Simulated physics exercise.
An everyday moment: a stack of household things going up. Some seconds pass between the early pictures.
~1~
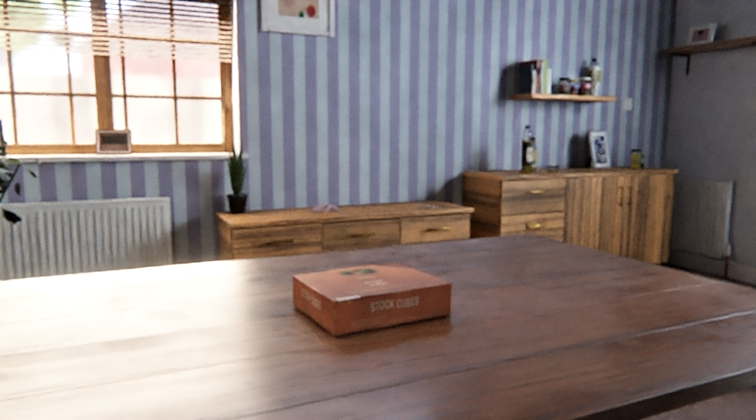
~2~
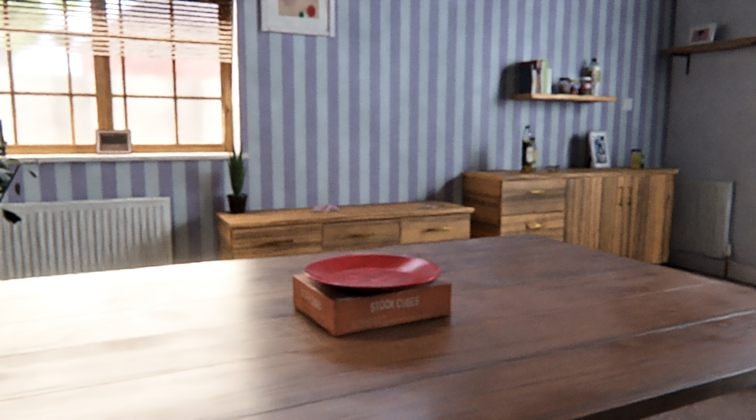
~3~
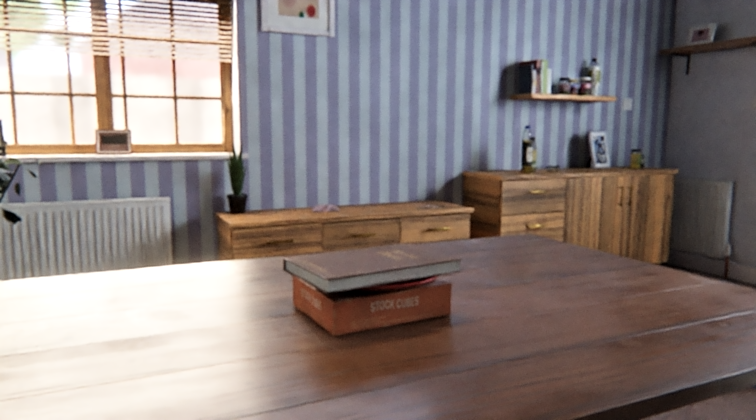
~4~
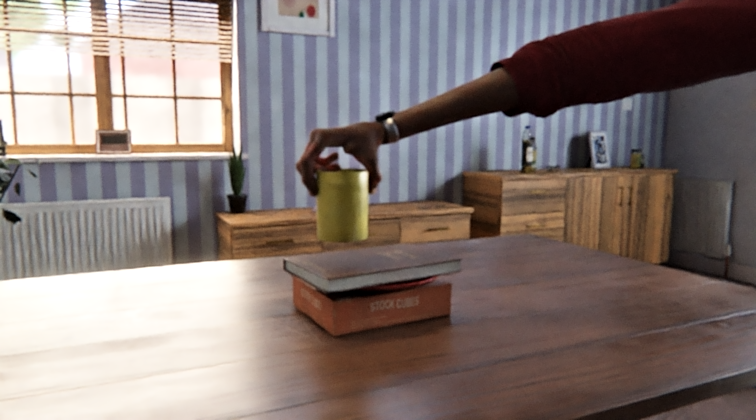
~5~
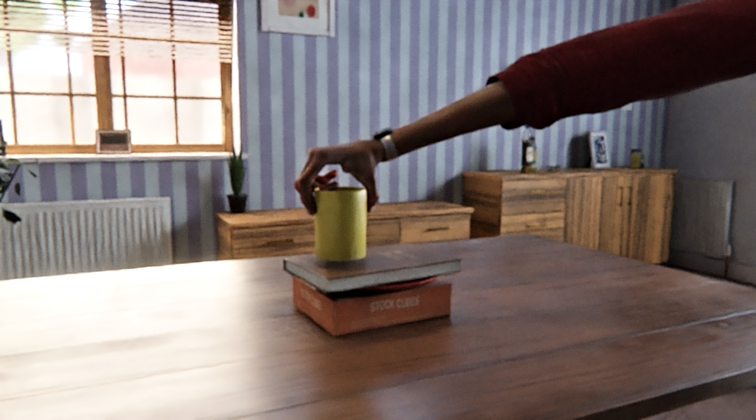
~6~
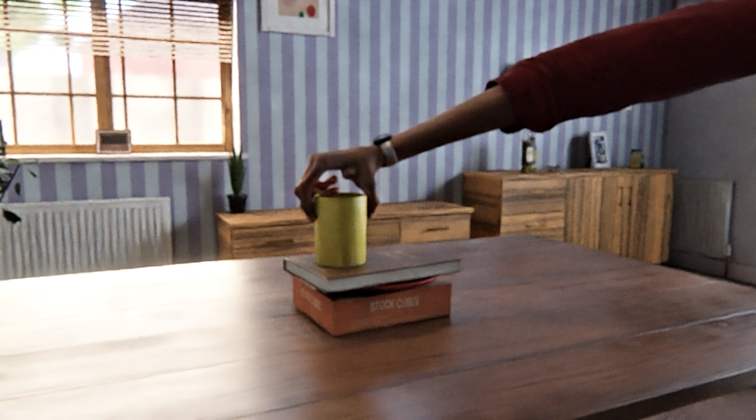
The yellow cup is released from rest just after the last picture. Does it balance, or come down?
In the end the pile stays up.
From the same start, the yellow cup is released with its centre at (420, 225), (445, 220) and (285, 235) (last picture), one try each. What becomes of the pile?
In the first case it holds; in the second case it loses its balance; in the third case it loses its balance.
Then, 0.30 s past the last view, nothing moves.
Then, 0.80 s past the last view, yellow cup resting near (341, 229).
Finally, all 4 still in place. Final places as the last picture's camera would see them, yellow cup near (341, 229). The pile holds.
